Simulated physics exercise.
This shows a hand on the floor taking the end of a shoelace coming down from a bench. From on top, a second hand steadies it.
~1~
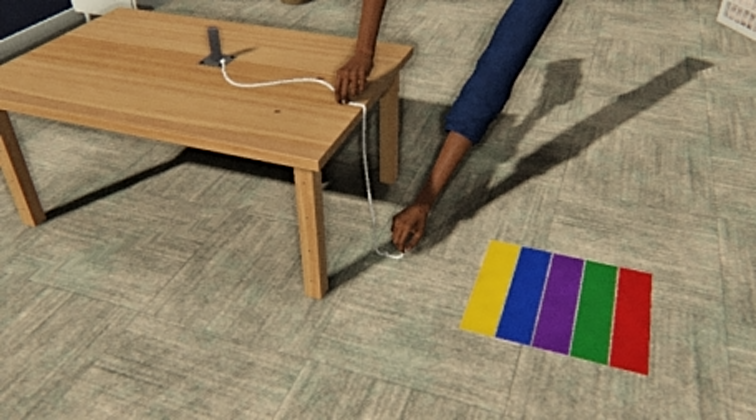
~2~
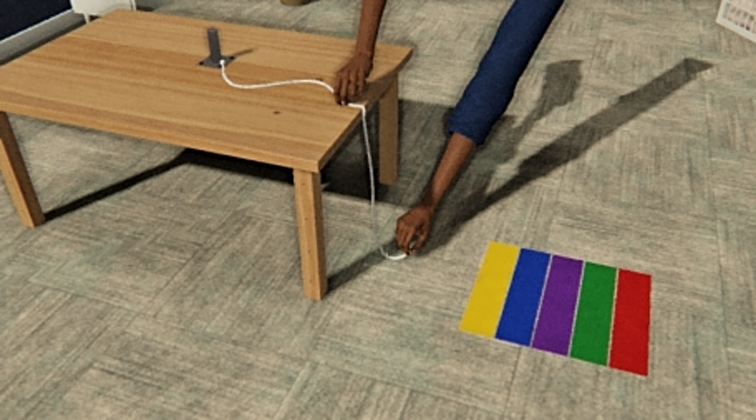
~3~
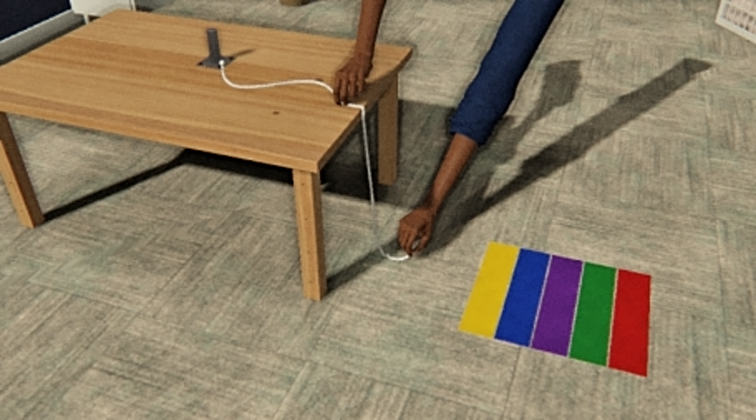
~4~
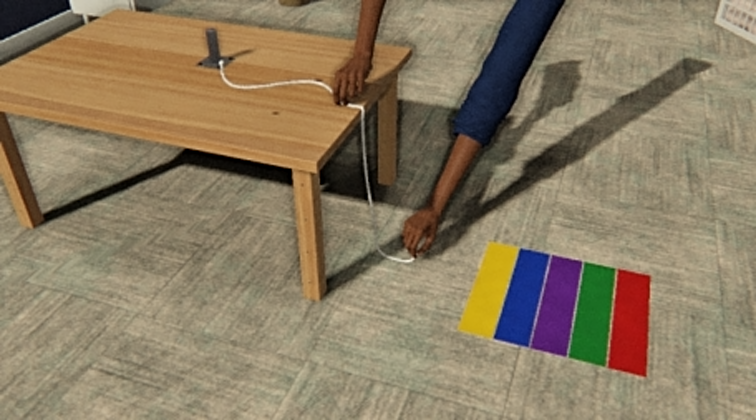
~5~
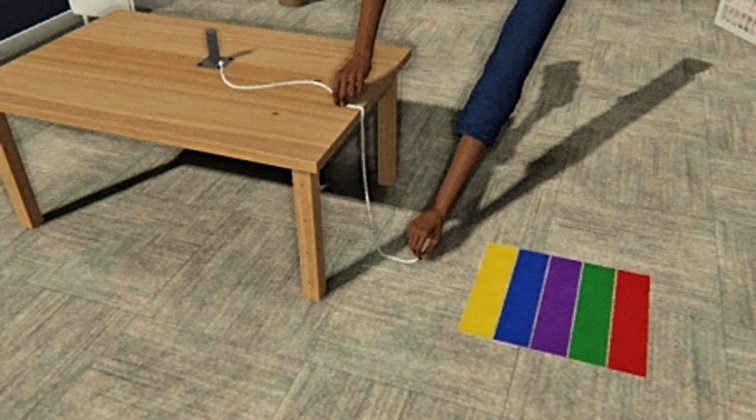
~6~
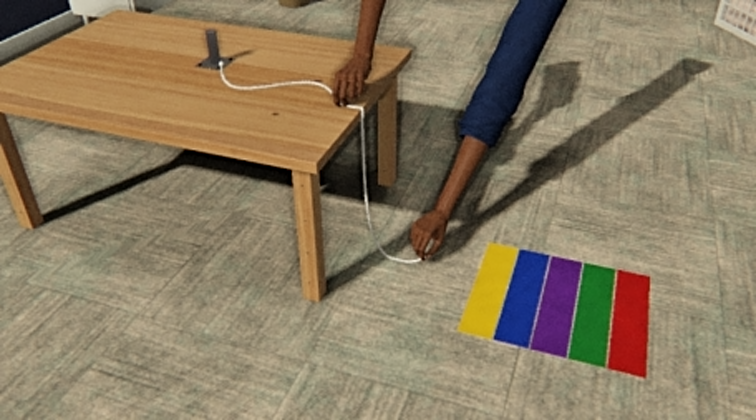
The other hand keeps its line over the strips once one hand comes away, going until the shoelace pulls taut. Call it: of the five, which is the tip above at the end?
The purple strip.
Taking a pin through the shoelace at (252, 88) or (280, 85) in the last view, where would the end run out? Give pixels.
Approximately (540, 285), then (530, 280).
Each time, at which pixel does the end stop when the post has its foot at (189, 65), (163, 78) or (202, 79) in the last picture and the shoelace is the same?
(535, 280), (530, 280) and (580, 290), roughly.
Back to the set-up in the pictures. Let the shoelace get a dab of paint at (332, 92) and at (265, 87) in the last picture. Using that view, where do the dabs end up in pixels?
First one close to (358, 103), second close to (293, 84).
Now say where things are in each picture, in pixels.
End (405, 250); yellow (482, 314); blue (517, 323); purple (554, 332); green (591, 341); red (630, 350), in the first picture.
End (410, 252); shoelace through (225, 75) (270, 85) (331, 89) (365, 126) (372, 185) (377, 240), in the second picture.
End (413, 253), in the third picture.
End (417, 254); shoelace through (224, 75) (269, 86) (330, 90) (363, 126) (368, 185) (376, 240), in the fourth picture.
End (422, 256), in the fifth picture.
End (425, 257); shoelace through (224, 76) (269, 86) (330, 91) (362, 127) (365, 185) (377, 242), in the sixth picture.
Soon after, end near (512, 276); over blue.
Then, end near (545, 284); over purple.
At full stretch, end near (565, 288); over purple. It gets as far as the purple strip.
